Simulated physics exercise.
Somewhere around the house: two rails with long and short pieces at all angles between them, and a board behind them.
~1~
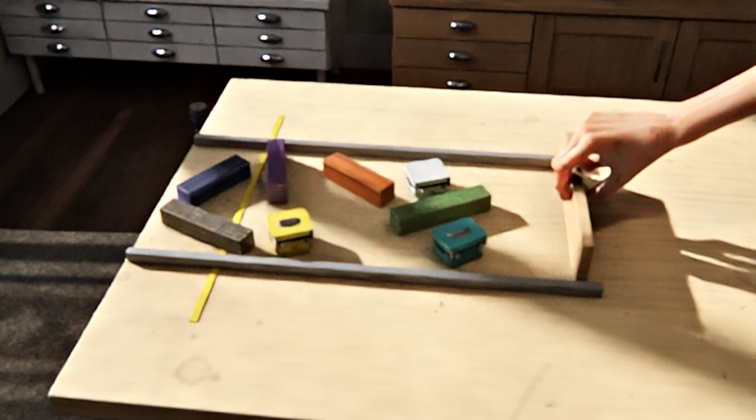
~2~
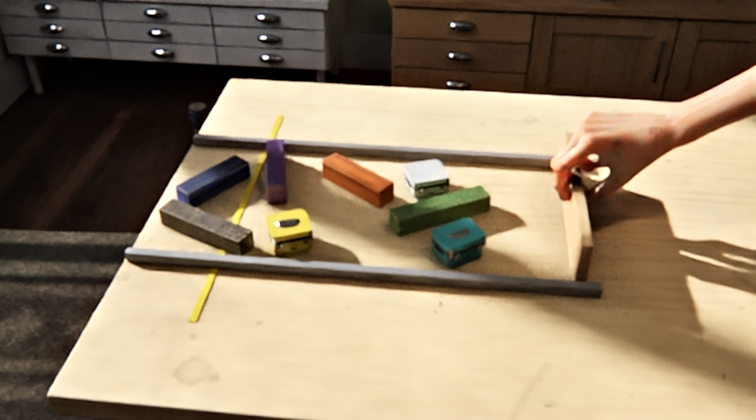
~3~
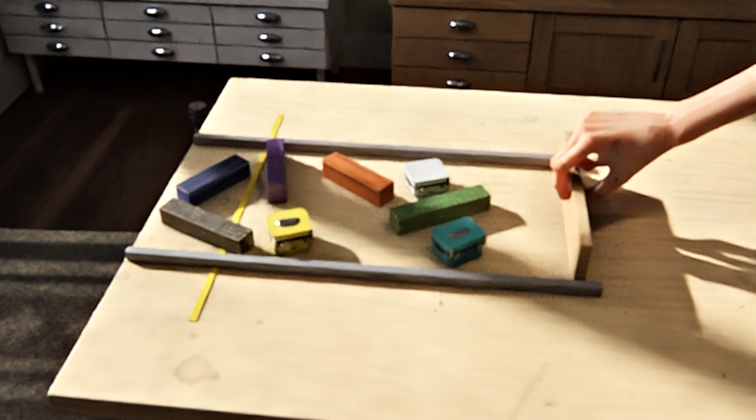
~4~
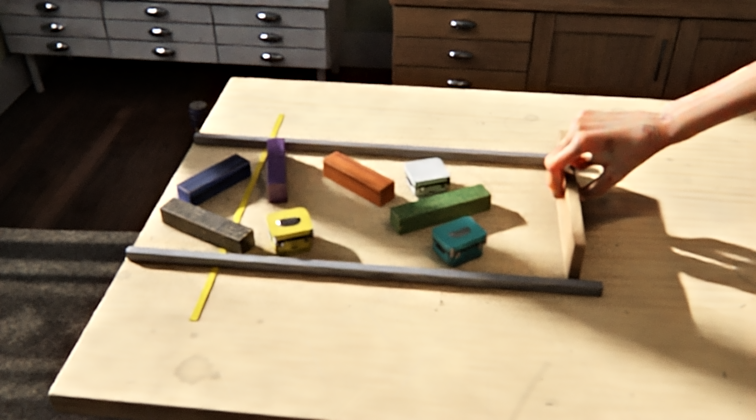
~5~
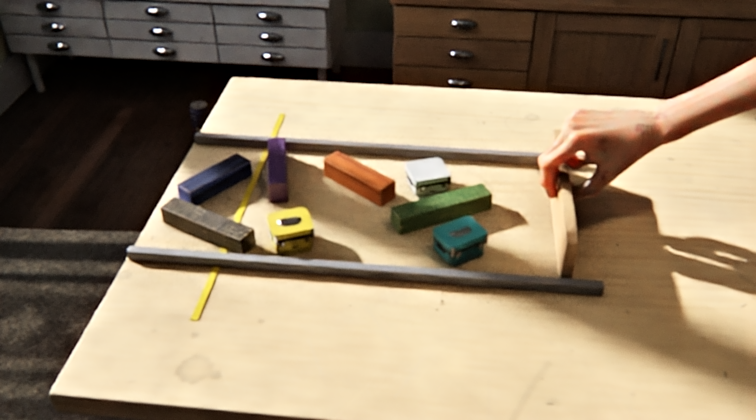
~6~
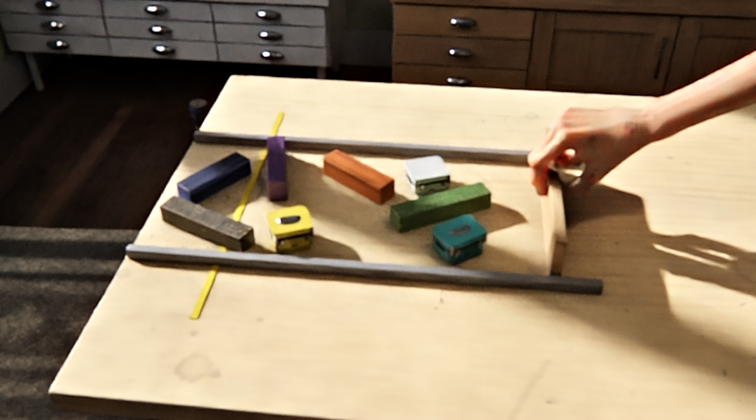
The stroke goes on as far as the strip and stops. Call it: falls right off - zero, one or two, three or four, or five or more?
Call: One or two.
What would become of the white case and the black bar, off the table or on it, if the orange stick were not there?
As for the white case, it is left in place; as for the black bar, it topples off.
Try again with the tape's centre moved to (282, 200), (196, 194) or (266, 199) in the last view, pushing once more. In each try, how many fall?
It would be 0, 5 and 1.
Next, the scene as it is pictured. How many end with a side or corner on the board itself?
Count recorded: 3.
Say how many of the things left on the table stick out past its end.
It's 1.
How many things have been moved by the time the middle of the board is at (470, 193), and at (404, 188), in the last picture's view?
Well, it's 2 at the first one and 4 at the second.
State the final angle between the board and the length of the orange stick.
Close to 0°.
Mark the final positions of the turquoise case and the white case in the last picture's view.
Around (203, 231) and around (240, 160).
A little later, none off yet; blue stick at rest near (215, 178); black bar at rest near (207, 224); purple bar at rest near (277, 168).
Next, none off yet; blue stick at rest near (215, 178); black bar shifted a little near (176, 222); purple bar moving near (273, 167).
When it is over, the number that fall off is one or two; down, black bar and blue stick.
